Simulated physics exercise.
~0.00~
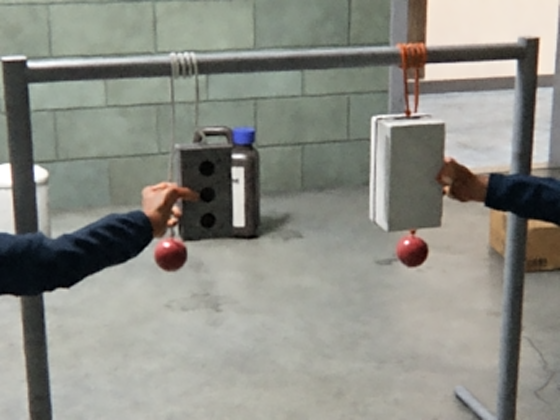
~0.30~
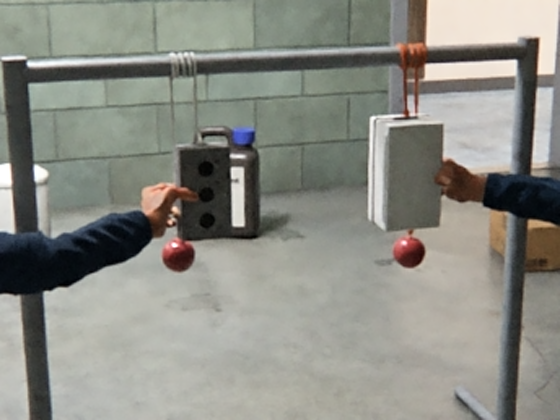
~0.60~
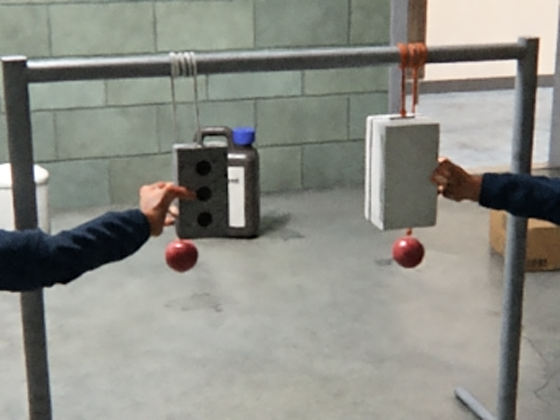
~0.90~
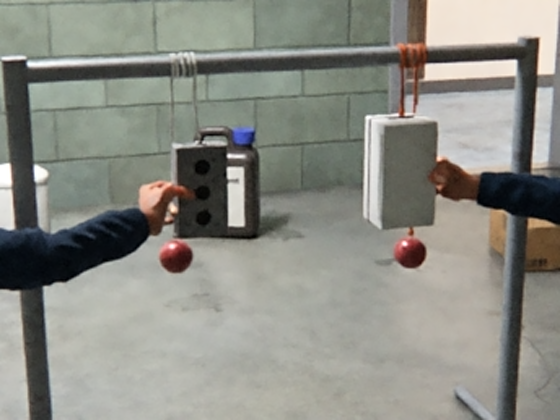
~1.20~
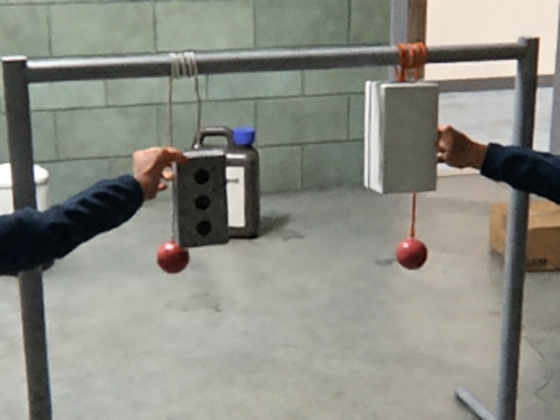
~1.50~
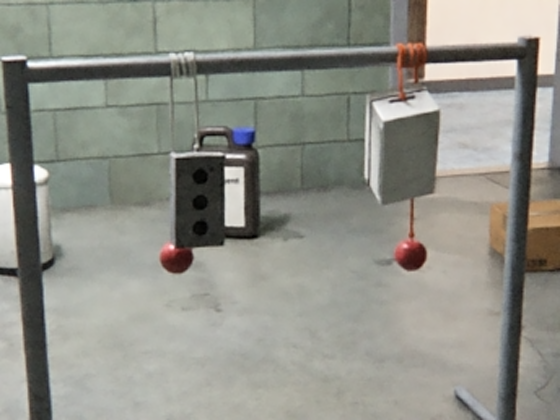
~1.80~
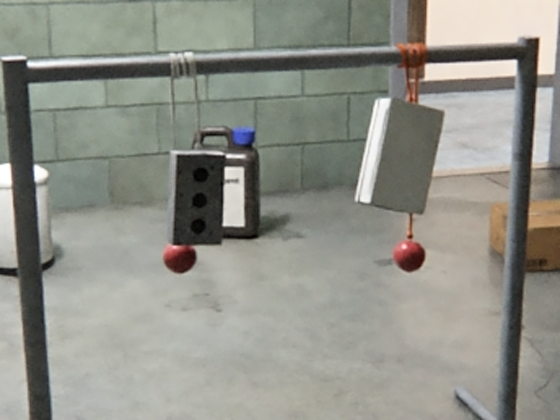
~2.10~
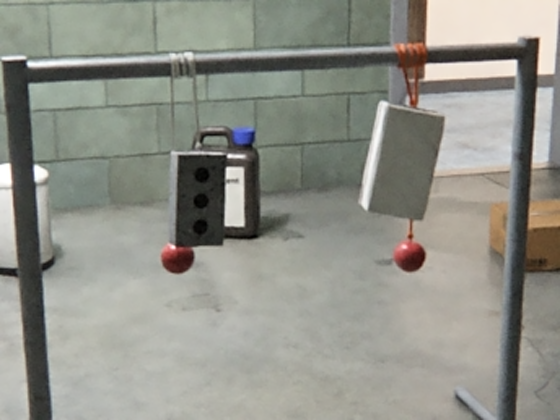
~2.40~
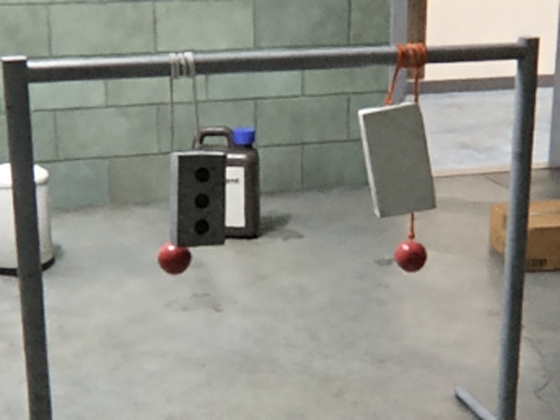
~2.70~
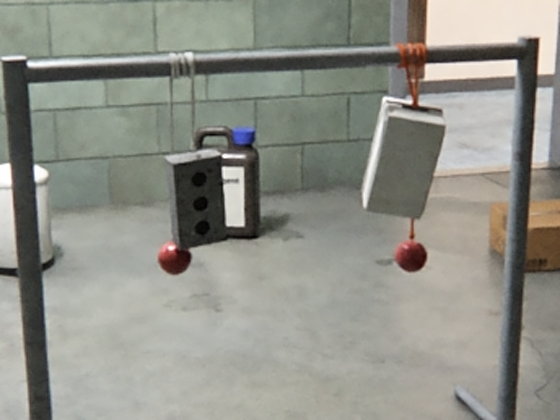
Two hands release a dark block and a white case, which stay hanging.
